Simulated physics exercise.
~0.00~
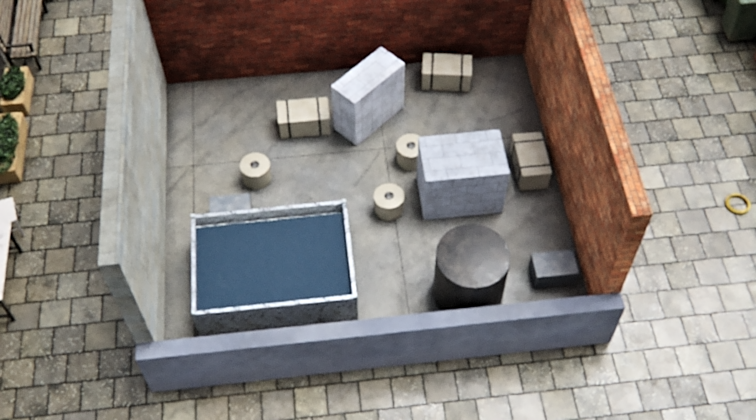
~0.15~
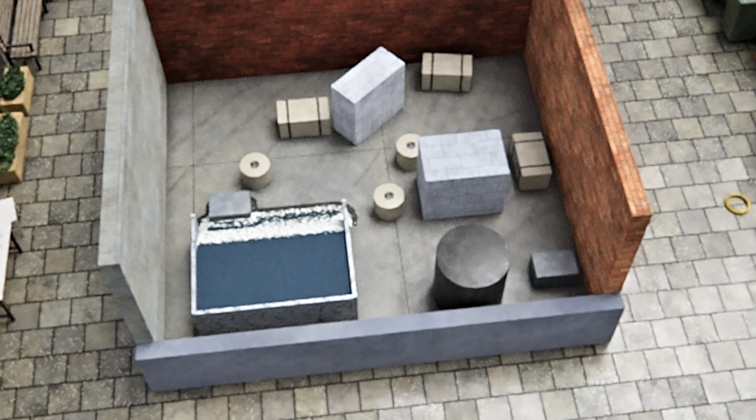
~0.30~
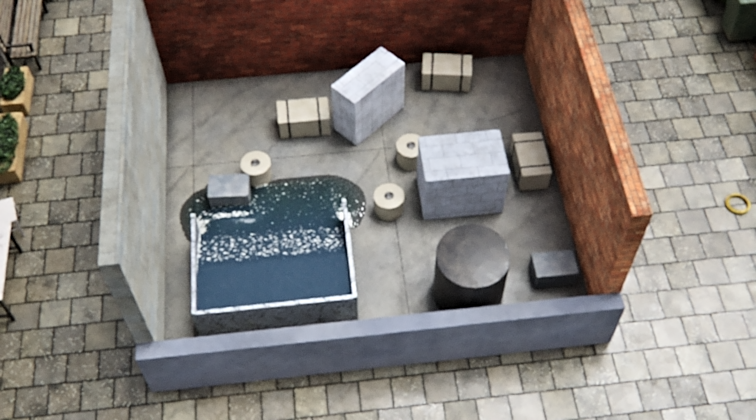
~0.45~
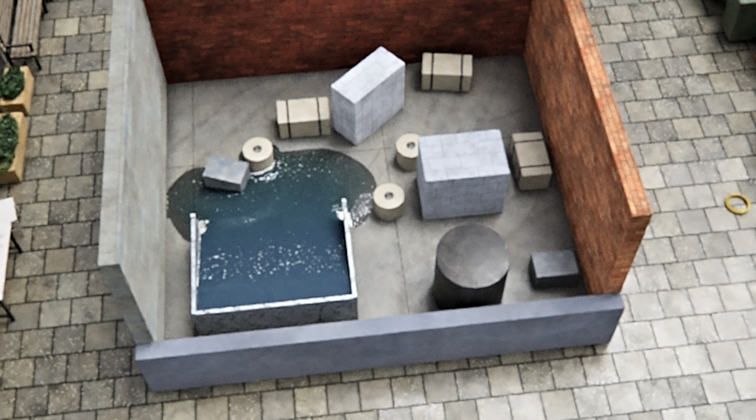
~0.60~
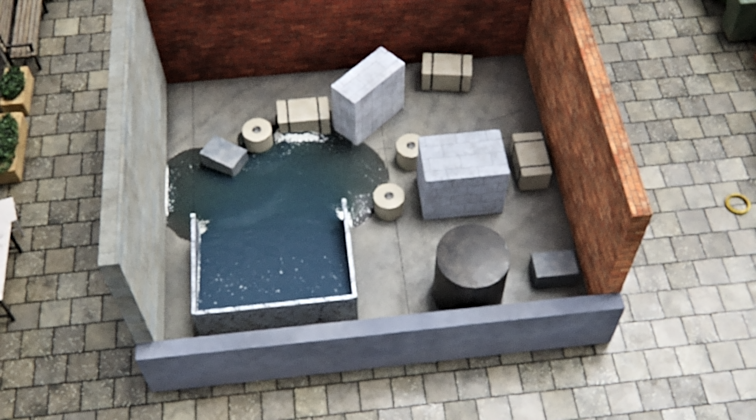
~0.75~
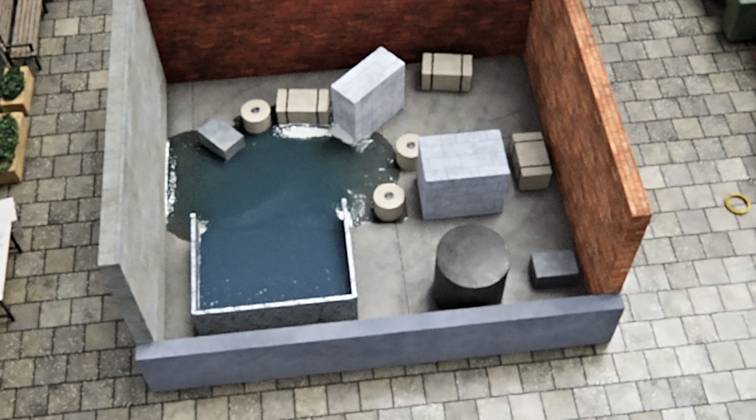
Water pours from the tank's open back side, pushing a gray block and a round tub away.
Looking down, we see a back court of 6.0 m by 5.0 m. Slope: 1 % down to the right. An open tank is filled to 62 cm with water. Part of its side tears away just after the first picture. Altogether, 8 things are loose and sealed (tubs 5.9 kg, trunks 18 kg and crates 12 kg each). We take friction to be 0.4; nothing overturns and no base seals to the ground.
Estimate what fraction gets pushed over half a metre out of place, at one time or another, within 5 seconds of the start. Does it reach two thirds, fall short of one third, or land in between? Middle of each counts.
It reaches two thirds.
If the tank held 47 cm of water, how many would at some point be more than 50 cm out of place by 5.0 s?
So the tally would be 5.
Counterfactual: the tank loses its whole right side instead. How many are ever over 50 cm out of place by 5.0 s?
Then it comes to 4.
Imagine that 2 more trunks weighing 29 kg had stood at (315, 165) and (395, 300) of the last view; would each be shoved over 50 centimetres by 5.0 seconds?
In order: Beyond it, within it.
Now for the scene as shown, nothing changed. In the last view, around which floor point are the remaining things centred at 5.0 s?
Somewhere near (444, 177).
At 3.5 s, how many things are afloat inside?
4.
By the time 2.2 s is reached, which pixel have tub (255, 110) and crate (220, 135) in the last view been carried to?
First one near (229, 72), second near (199, 81).
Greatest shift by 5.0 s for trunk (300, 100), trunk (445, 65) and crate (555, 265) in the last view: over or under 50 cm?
Listed in sequence: Higher; higher; lower for the last.
After 1.1 s 3 of 8 are over 50 cm from their spots; 0 afloat.
After 2.2 s 4 of 8 are over 50 cm from their spots; 3 afloat.
After 3.5 s 5 of 8 are over 50 cm from their spots; 4 afloat.
After 5.0 s 7 of 8 are over 50 cm from their spots, and 7 have been at some point; 5 afloat.
